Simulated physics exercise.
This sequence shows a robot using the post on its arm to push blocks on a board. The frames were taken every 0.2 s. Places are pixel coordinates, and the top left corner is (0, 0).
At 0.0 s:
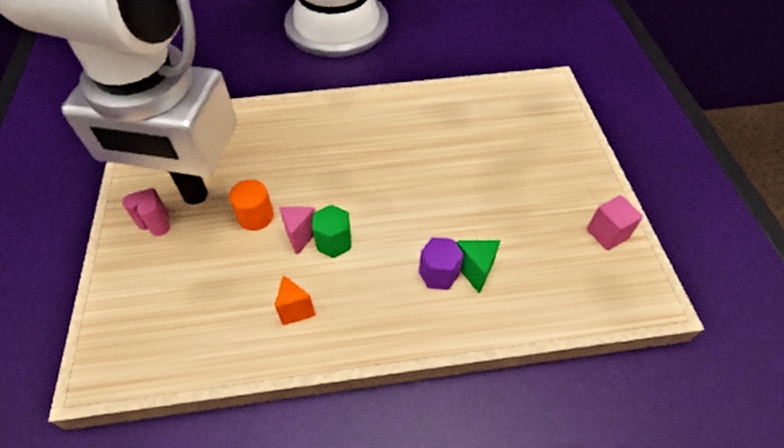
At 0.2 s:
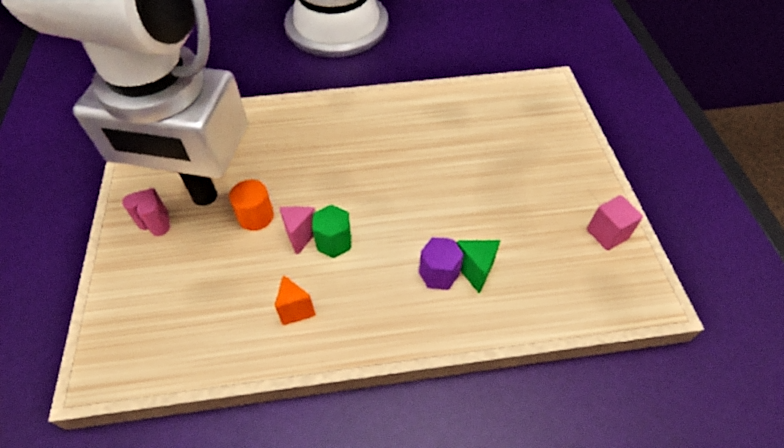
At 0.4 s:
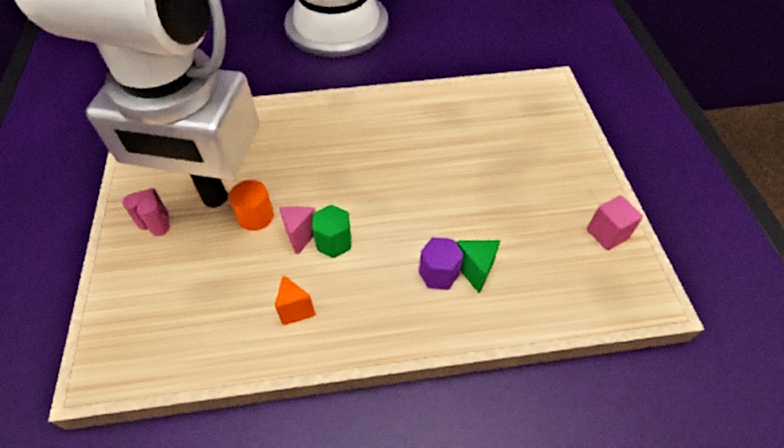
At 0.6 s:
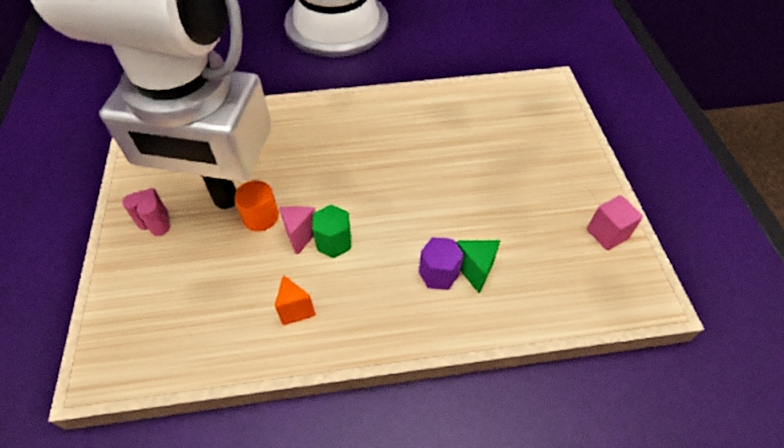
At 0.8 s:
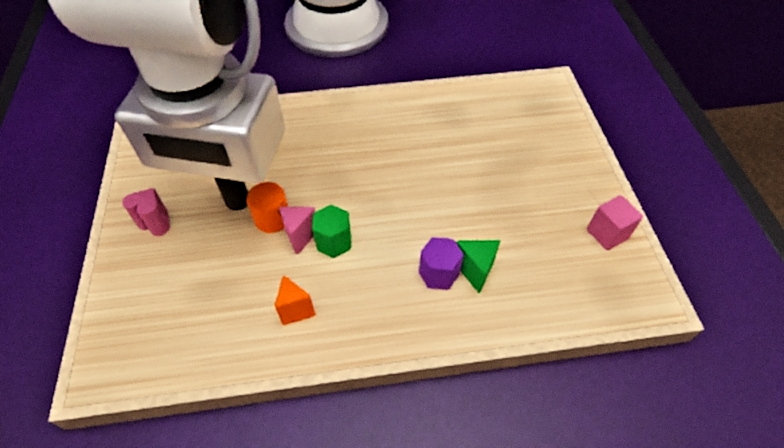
A robot arm moves right across a wooden board and pushes an orange round block slightly rightward.
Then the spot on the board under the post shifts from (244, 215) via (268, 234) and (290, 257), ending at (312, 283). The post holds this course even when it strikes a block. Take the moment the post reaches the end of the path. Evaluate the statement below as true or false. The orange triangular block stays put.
The statement is correct.
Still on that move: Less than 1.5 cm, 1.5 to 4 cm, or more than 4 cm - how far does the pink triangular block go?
Between 1.5 and 4 cm.
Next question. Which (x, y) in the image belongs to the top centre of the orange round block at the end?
Near (295, 202).
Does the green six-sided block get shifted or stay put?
Once the path is done, it is somewhere new.
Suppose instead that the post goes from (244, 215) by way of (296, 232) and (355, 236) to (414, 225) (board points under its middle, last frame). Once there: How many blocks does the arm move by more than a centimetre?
My answer is three or more.
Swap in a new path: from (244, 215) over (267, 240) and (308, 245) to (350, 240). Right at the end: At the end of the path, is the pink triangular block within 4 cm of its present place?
No, that is not what happens.
On the path given first. One third of the way, post at (263, 221); orange round block at (292, 203); pink triangular block at (310, 222), turned 30° anticlockwise; green six-sided block at (340, 222).
Two thirds of the way, post at (286, 245); orange round block at (295, 202); pink triangular block at (310, 223), turned 30° anticlockwise; green six-sided block at (340, 222).
At the end, post at (309, 271); orange round block at (295, 202); orange triangular block still; pink triangular block at (310, 223), turned 30° anticlockwise; green six-sided block at (340, 222).
